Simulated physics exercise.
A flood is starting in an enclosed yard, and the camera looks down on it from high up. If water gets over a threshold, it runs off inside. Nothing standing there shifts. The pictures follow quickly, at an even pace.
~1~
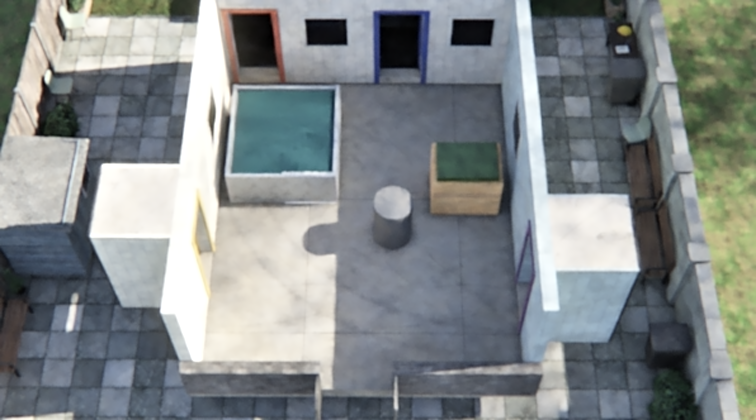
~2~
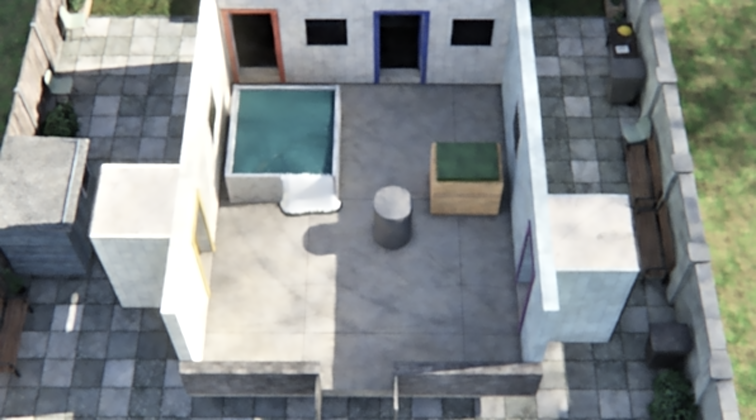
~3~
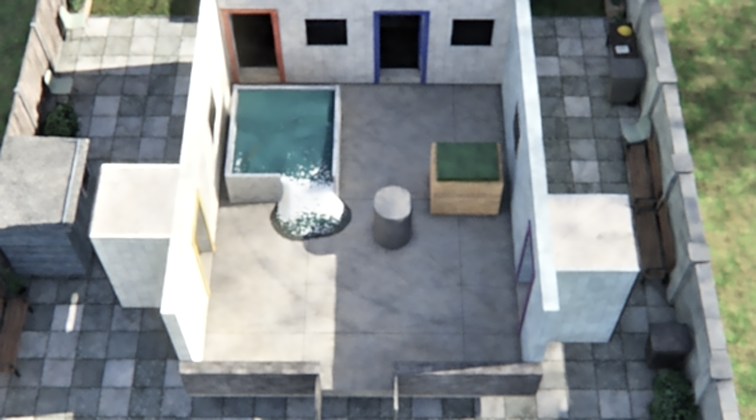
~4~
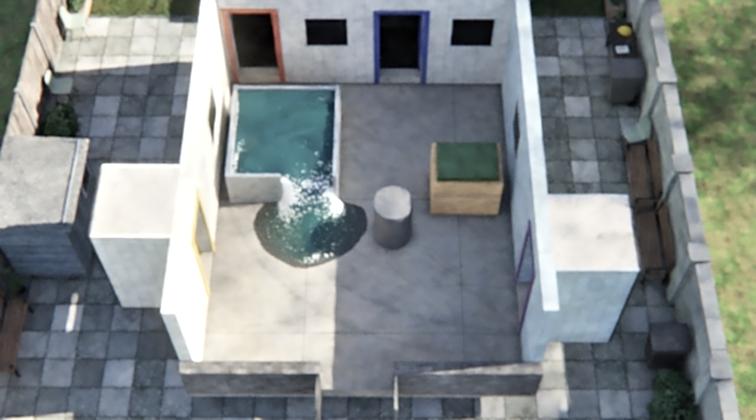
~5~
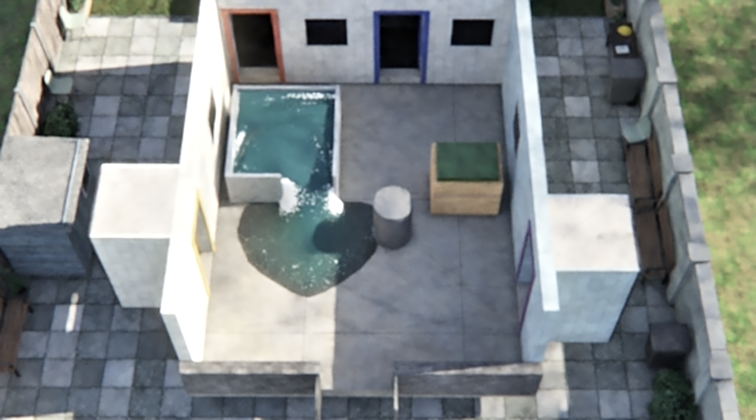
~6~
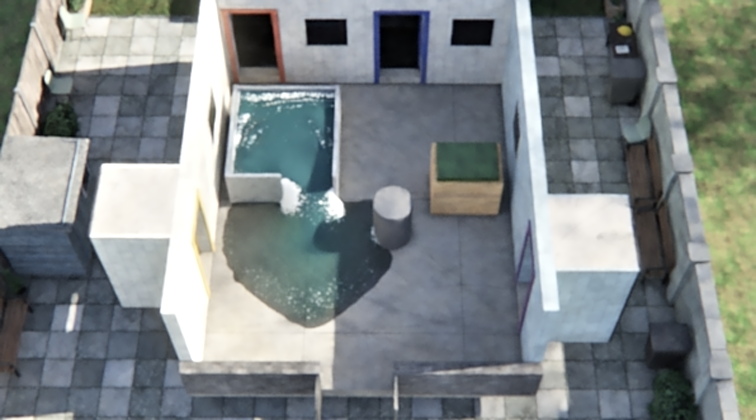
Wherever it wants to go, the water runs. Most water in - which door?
Yellow door.
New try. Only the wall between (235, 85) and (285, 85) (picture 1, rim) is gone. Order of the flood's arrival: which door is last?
It's the purple door.
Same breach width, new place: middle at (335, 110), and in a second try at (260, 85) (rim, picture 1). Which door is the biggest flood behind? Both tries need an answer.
In the first try it's the one in blue, in the second the one in red.
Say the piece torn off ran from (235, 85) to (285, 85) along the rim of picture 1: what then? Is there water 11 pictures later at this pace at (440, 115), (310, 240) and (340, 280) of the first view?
One by one: Waterlogged, bare, bare.
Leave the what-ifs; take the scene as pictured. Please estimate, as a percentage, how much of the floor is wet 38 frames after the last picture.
Some 75 in a hundred.
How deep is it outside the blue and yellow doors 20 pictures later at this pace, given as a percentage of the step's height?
I'd put it at close to 0 and 180 per cent.
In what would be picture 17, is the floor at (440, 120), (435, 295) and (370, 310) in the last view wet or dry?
The first spot is spared, the second swamped and the third swamped.
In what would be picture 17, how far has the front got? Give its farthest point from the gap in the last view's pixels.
Roughly at (514, 378).
A moment on, water covers 40 % of the floor; yellow door a trickle in, purple door not reached, blue door not reached, red door not reached.
Next, water covers 50 % of the floor; yellow door a trickle in, purple door not reached, blue door not reached, red door not reached.
Then, water covers 55 % of the floor; yellow door a trickle in, purple door wet at the sill, nothing in, blue door not reached, red door not reached.
Later, water covers 75 % of the floor; yellow door some in, purple door wet at the sill, nothing in, blue door not reached, red door not reached.
In the end, water covers 95 % of the floor; yellow door a lot in, purple door wet at the sill, nothing in, blue door wet at the sill, nothing in, red door wet at the sill, nothing in; the yellow door has let in the most.
